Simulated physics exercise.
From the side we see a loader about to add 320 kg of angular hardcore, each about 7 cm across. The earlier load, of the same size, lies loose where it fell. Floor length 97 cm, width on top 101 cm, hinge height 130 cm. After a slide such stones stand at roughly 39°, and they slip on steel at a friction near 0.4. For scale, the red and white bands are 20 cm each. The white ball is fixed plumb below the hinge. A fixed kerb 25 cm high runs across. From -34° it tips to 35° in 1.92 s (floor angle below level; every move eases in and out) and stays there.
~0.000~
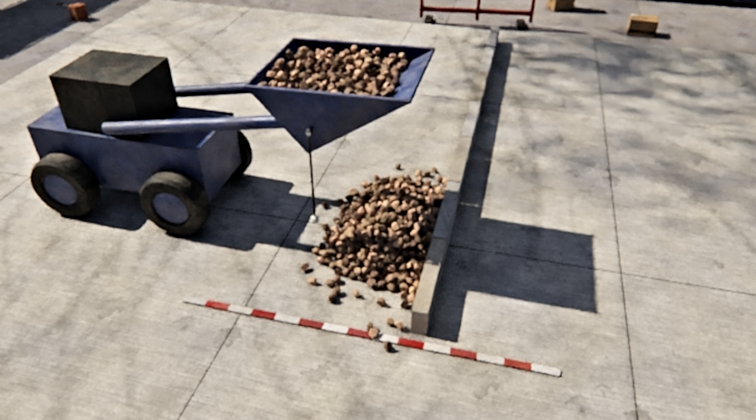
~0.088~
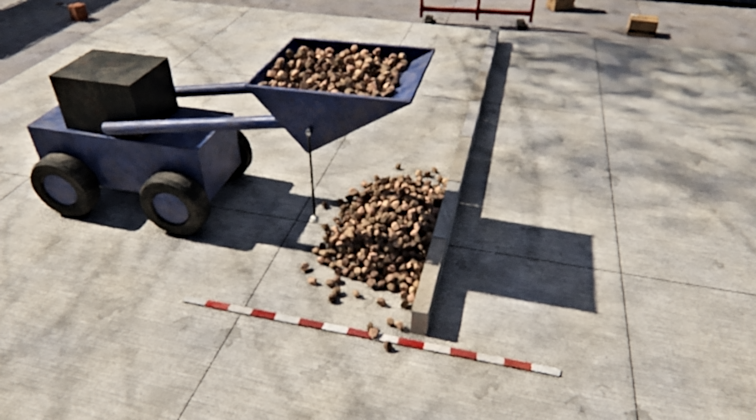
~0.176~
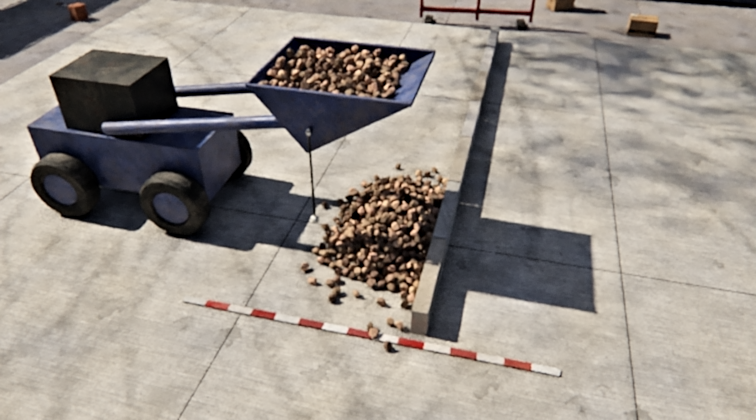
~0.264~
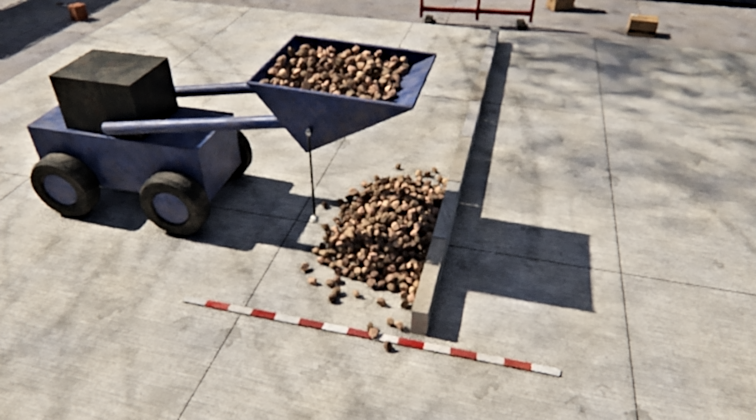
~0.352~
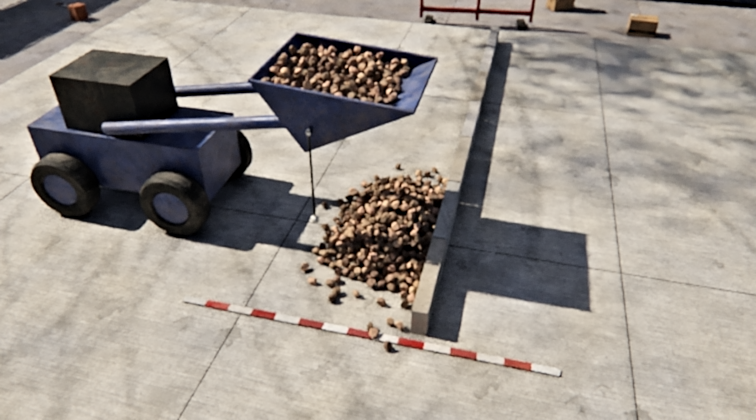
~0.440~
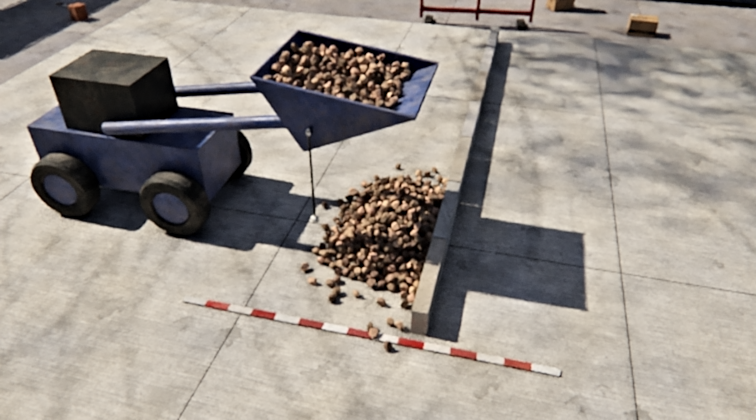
In the video, a blue loader with a raised bucket full of brown stones stands left of a loose stone pile against a low kerb, and the bucket slowly tilts slightly downward to the right while the pile stays still.
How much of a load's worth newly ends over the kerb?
About 32 per cent.
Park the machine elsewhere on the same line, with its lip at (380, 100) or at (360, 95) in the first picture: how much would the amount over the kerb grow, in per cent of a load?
About 5 and 0 per cent.
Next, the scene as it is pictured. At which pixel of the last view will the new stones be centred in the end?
Their middle is at about (431, 224).
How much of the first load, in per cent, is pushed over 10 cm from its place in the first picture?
About 0 per cent.
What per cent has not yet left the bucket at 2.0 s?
Roughly 65 per cent is still inside.
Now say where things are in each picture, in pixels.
In the first frame, lip at (410, 102), floor tilted -34°, highest stones at (327, 57). The earlier load is highest near (387, 210), 25 cm above ground level, 100 % on this side of the kerb.
In the second frame, the bucket is at -34°, its lip at (411, 103); the top of the load is at (323, 57); the stones move at 0.0 m/s on average.
In the third frame, lip at (412, 105), floor tilted -32°, highest stones at (313, 56); the stones move at 0.1 m/s on average.
In the fourth frame, lip at (413, 108), floor tilted -30°, highest stones at (309, 55); the stones move at 0.1 m/s on average.
In the fifth frame, the bucket is at -28°, its lip at (414, 113); the top of the load is at (310, 54); the stones move at 0.1 m/s on average.
In the sixth frame, the bucket is at -25°, its lip at (415, 118); the top of the load is at (305, 53); the stones move at 0.2 m/s on average.
After 1.4 s the floor is at 24°; in per cent of one load, 100 in the bucket, 100 on this side of the kerb; the foremost stones are at (434, 226).
After 2.0 s the floor is at 35°; in per cent of one load, 66 in the bucket, 134 on this side of the kerb; the foremost stones are at (438, 218).
After 2.4 s the floor is at 35°; in per cent of one load, 24 in the bucket, 164 on this side of the kerb, 12 over the kerb; the foremost stones are at (494, 251).
After 4.9 s the floor is at 35°; in per cent of one load, 0 in the bucket, 168 on this side of the kerb, 32 over the kerb; the foremost stones are at (561, 249). Net gain over the kerb, 32.
